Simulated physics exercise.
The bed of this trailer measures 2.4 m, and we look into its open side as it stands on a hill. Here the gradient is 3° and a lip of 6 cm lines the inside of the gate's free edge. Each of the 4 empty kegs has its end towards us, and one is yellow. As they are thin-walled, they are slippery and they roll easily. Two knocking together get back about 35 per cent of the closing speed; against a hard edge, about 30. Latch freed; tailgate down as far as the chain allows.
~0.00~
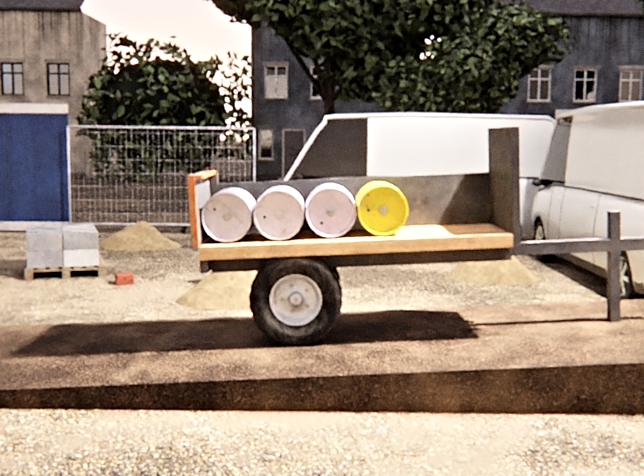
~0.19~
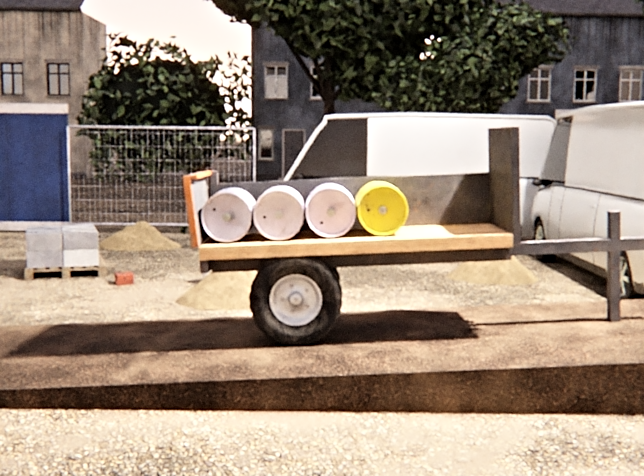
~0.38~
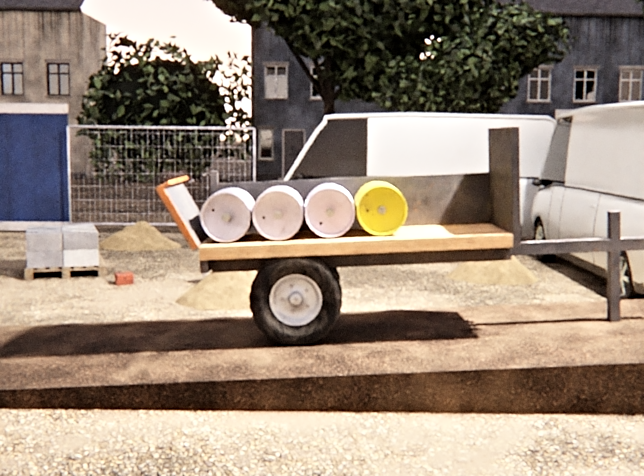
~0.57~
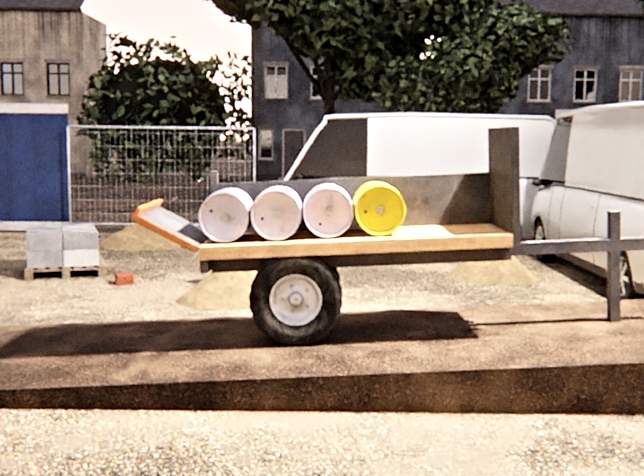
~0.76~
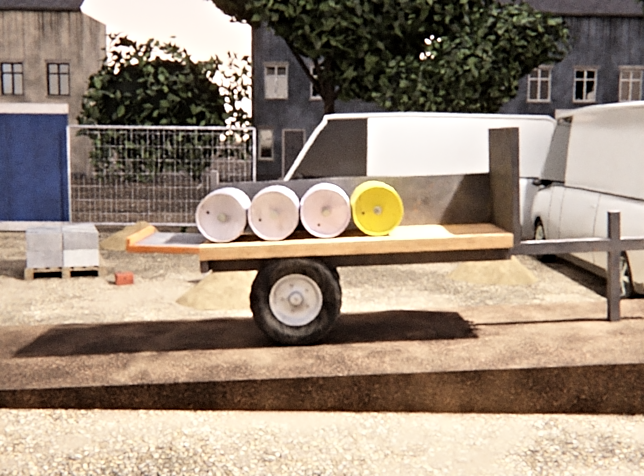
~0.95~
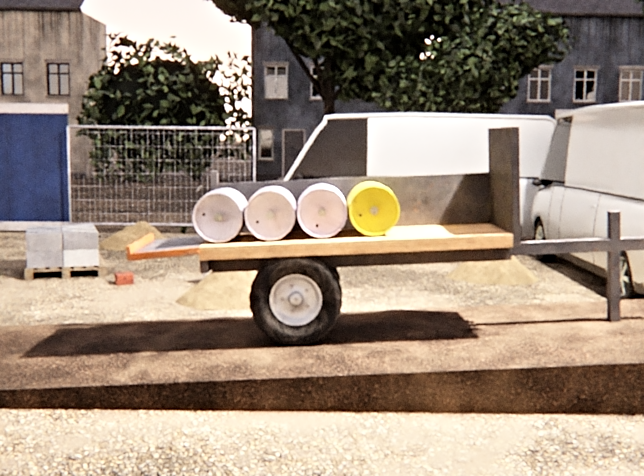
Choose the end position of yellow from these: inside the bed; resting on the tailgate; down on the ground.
My pick for yellow is inside the bed.
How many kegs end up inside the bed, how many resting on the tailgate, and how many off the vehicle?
2, 2, 0.
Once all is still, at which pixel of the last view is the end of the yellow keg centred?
Roughly (300, 214).
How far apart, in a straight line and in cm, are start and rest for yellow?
The yellow one shifted 60.
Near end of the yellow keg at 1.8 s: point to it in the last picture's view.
I'd put it somewhere around (348, 212) in that view.
Then, 1.8 s in, yellow is on the bed, 115 cm short of the hinge, rolling left; 0 gone off the back.
In the end (2.9 s), yellow is on the bed, 75 cm short of the hinge; 0 gone off the back.
